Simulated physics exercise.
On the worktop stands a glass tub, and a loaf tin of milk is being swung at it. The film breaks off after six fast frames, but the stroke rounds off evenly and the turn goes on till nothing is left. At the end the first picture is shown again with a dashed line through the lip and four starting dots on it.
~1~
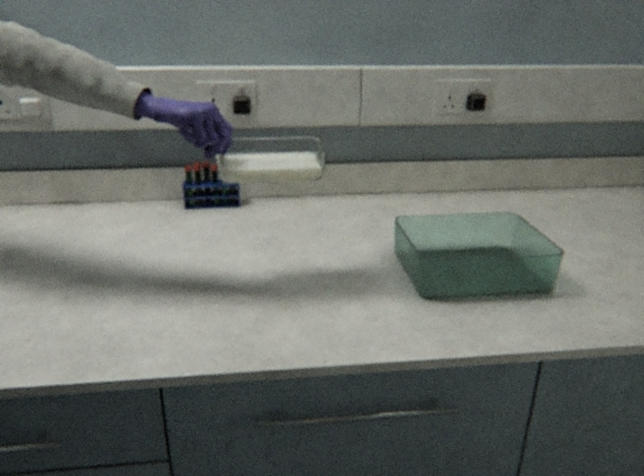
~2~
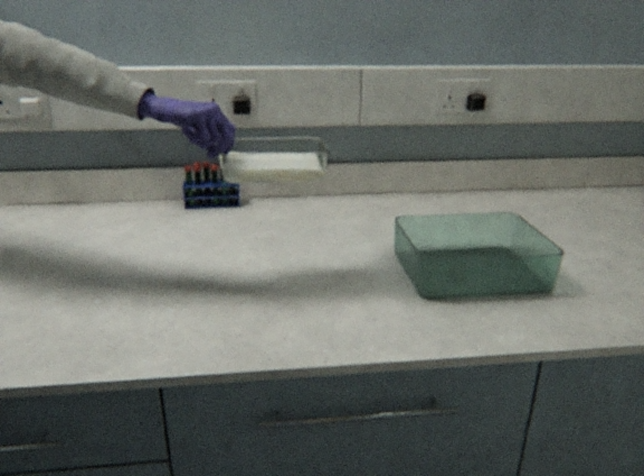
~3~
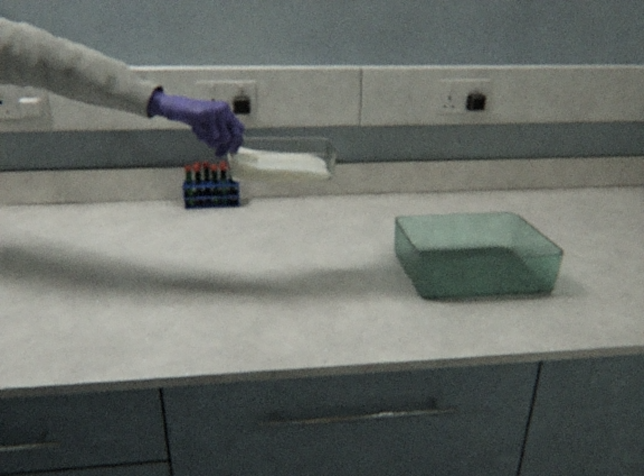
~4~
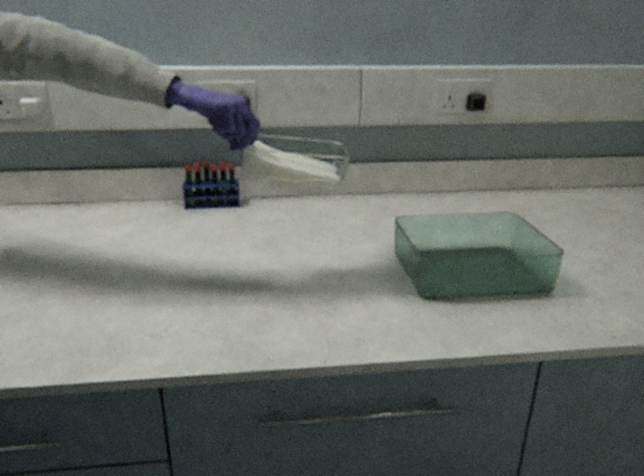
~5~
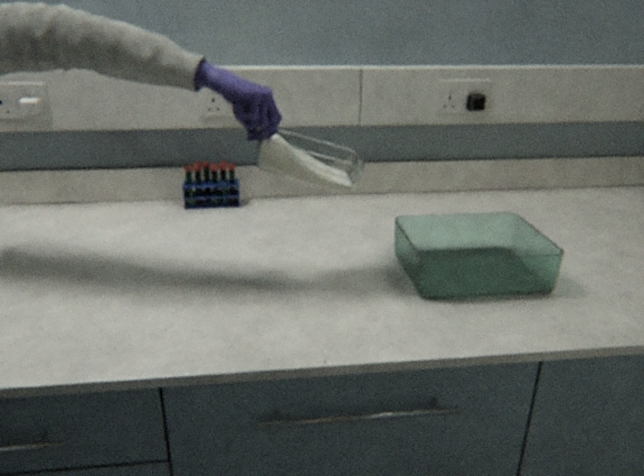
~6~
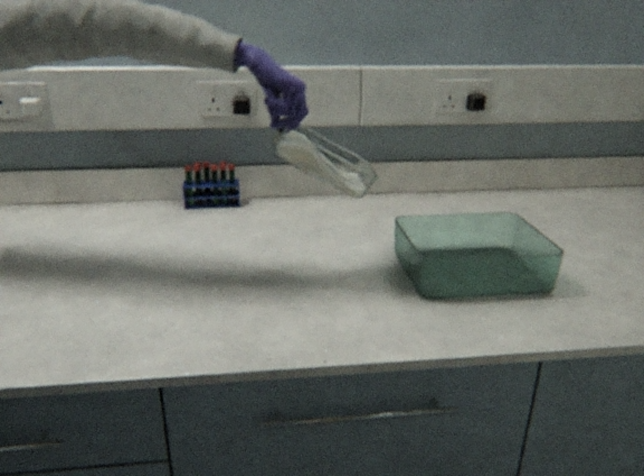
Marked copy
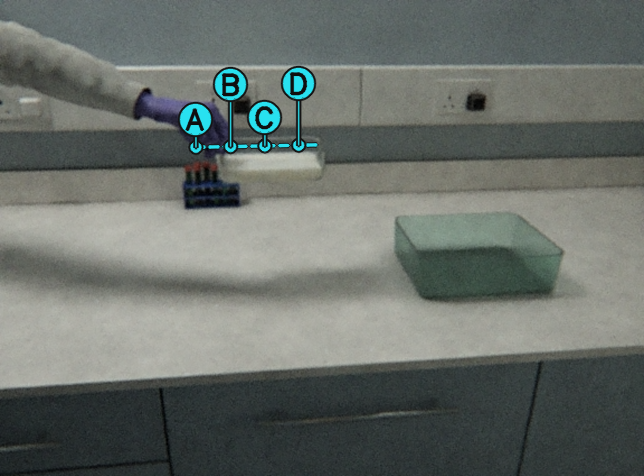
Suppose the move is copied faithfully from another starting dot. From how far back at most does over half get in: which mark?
It is D.
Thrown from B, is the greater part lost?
Yes.
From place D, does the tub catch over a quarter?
Yes, clearly.
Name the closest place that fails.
It is C.
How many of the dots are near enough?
One of the four.
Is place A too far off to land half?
Yes.
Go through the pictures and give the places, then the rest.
The first frame shows upright, lip at (321, 144); tub from (417, 297) to (553, 289); nothing has left yet.
The second frame shows upright, lip at (324, 144); nothing has left yet.
The third frame shows upright, lip at (332, 145); nothing has left yet.
The fourth frame shows tipped about 6°, lip at (345, 149); nothing has left yet.
The fifth frame shows tipped about 16°, lip at (359, 158); nothing has left yet.
The sixth frame shows tipped about 29°, lip at (372, 169); nothing has left yet.
In cyan, A at (195, 147); B at (230, 146); C at (264, 145); D at (298, 145).
With A, about 0 % lands in the tub, 100 % falls short.
With B, about 1 % lands in the tub, 96 % falls short and 3 % goes beside or beyond.
With C, about 29 % lands in the tub, 64 % falls short and 7 % goes beside or beyond.
With D, about 66 % lands in the tub, 25 % falls short and 9 % goes beside or beyond.
